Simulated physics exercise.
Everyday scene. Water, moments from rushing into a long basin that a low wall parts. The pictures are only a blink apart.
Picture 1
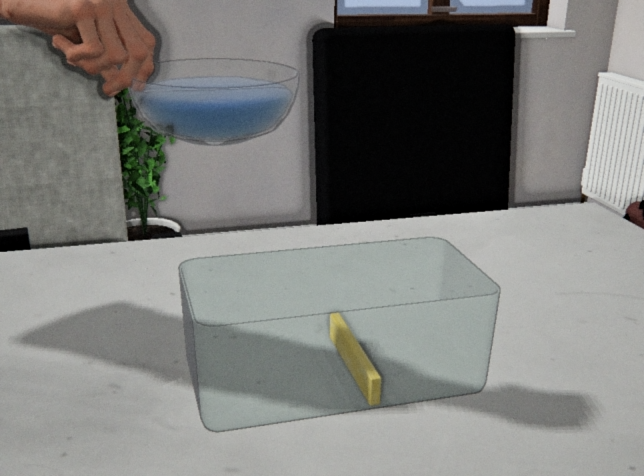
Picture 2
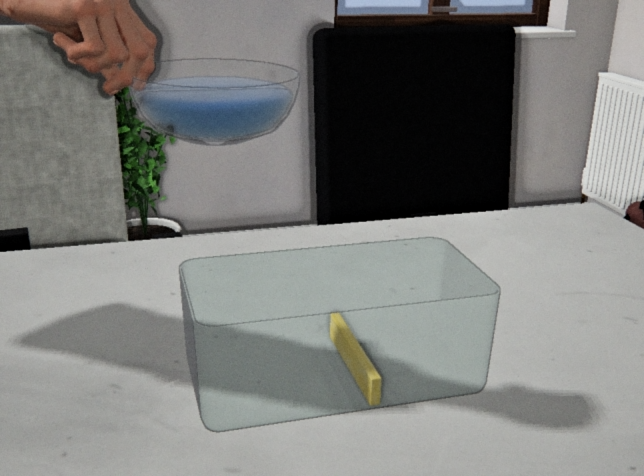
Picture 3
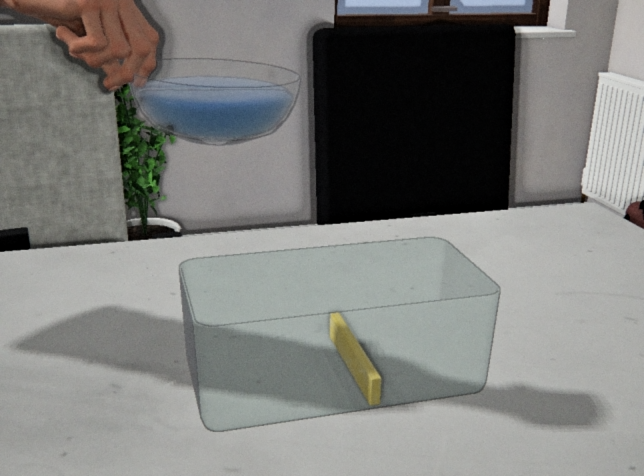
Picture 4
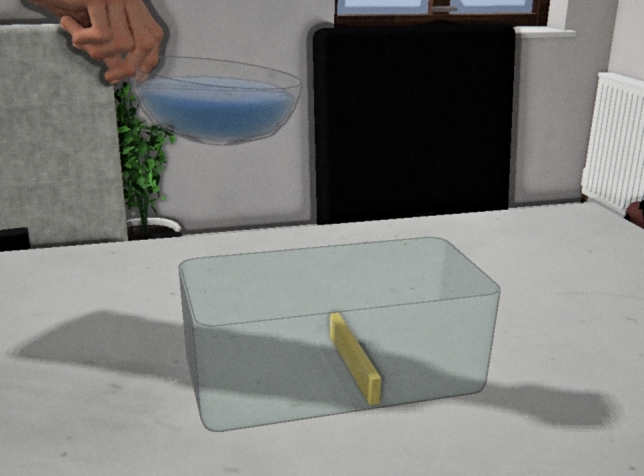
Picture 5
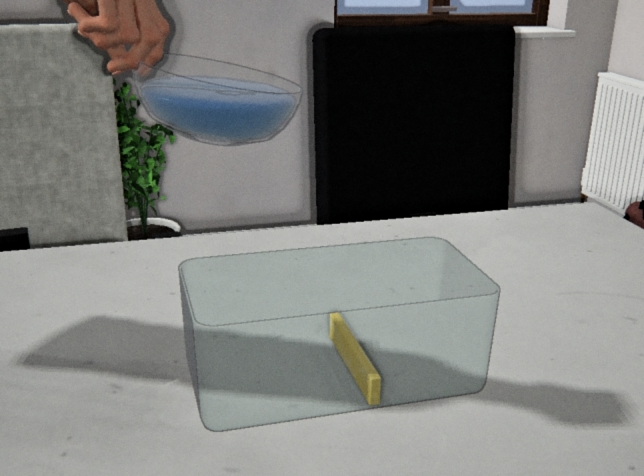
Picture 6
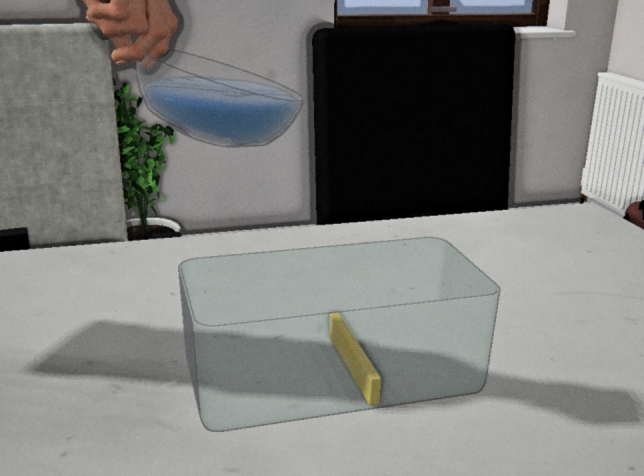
In a room with grey walls, a dark panel, a leafy plant and a white radiator, a pale tabletop is seen from slightly above by a still camera. A clear rectangular basin with a low yellow wall across its middle sits on the table, below a hand gripping a clear bowl of blue water at upper left. The hand gradually tilts the bowl rightward, lowering its right rim as the water stays inside.
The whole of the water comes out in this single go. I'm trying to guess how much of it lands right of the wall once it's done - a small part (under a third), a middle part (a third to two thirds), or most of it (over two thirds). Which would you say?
I'd say a middle part, a third to two thirds.
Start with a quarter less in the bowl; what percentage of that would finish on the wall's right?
I'd reckon close to 30 %.
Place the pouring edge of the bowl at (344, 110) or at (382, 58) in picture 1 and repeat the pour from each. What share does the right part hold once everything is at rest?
Try one: 70 %; try two: 75 %.
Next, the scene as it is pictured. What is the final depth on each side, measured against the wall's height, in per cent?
30 % left, 40 % right.
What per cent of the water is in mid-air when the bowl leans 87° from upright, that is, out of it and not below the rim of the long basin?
About 65 %.
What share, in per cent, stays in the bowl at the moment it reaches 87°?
15 per cent or so.
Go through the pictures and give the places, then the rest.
It leans 0°; its right rim is at (296, 72); the water meets the walls at (134, 92) and (290, 86); the long basin's rim runs from (186, 293) to (471, 264); the wall's top is at (354, 345), in the first picture.
It leans 1°; its right rim is at (297, 73); the water meets the walls at (134, 91) and (291, 87), in the second picture.
It leans 3°; its right rim is at (297, 76); the water meets the walls at (134, 90) and (291, 89), in the third picture.
It leans 7°; its right rim is at (299, 81); the water meets the walls at (136, 87) and (292, 91), in the fourth picture.
It leans 12°; its right rim is at (300, 88); the water meets the walls at (138, 86) and (294, 93), in the fifth picture.
It leans 18°; its right rim is at (300, 98); the water meets the walls at (141, 85) and (297, 94), in the sixth picture.
A moment on, the bowl is tipped on its side and 15 per cent is still to pour, 8 is left of the wall and 14 right of it.
Next, the bowl is tipped right over and 0 per cent is still to pour, 51 is left of the wall and 45 right of it.
Then the bowl is tipped right over and 0 per cent is still to pour, 54 is left of the wall and 45 right of it.
Later the bowl is tipped right over and 0 per cent is still to pour, 54 is left of the wall and 45 right of it.
In the end 54 per cent lies left of the wall, 45 right of it and 1 outside.
